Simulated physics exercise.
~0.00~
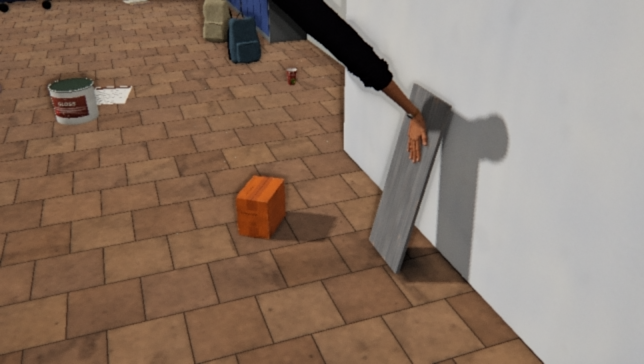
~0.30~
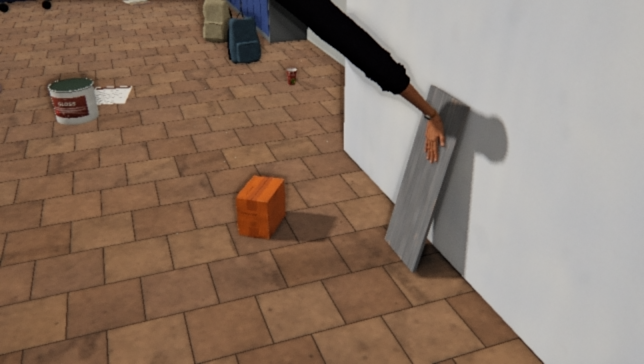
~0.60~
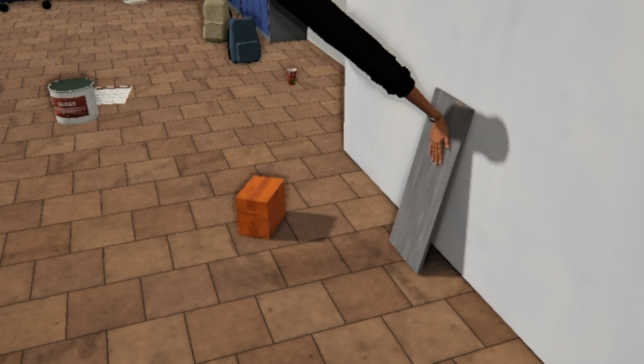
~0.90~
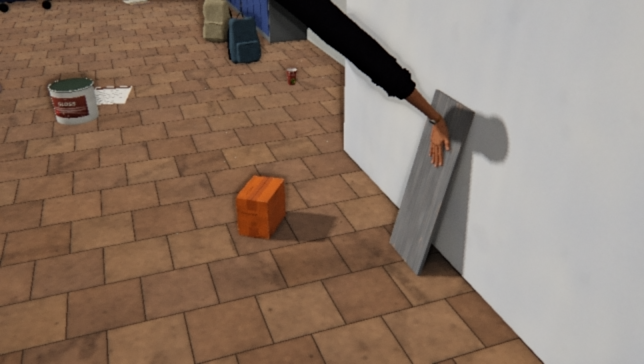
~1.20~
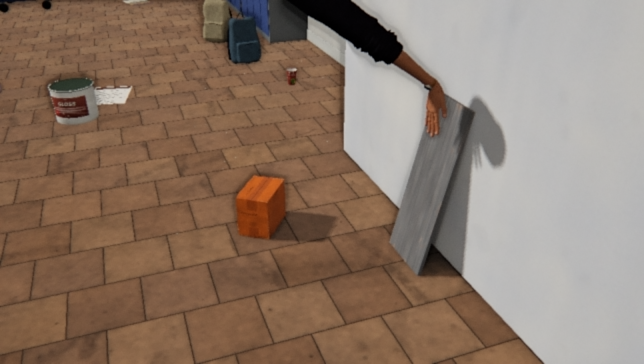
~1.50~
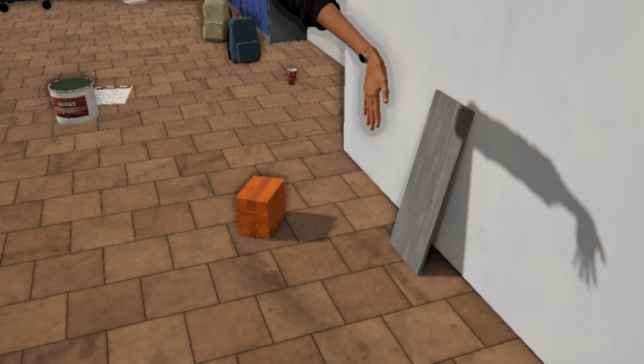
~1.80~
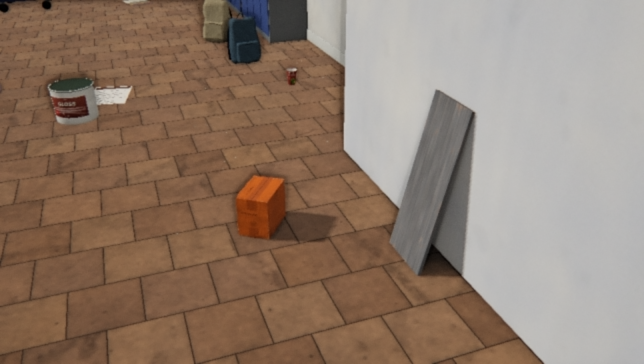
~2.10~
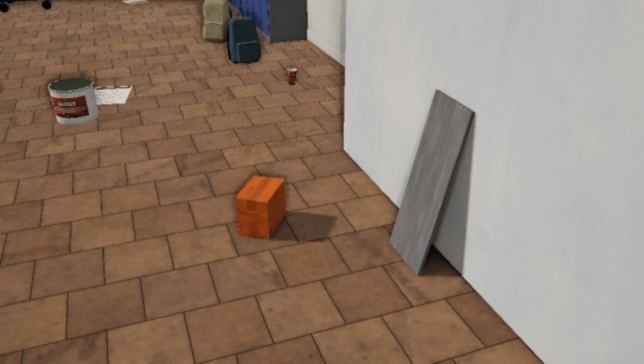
Hand leaning a grey board against a white wall near an orange box, then letting go and withdrawing as the board stays propped.
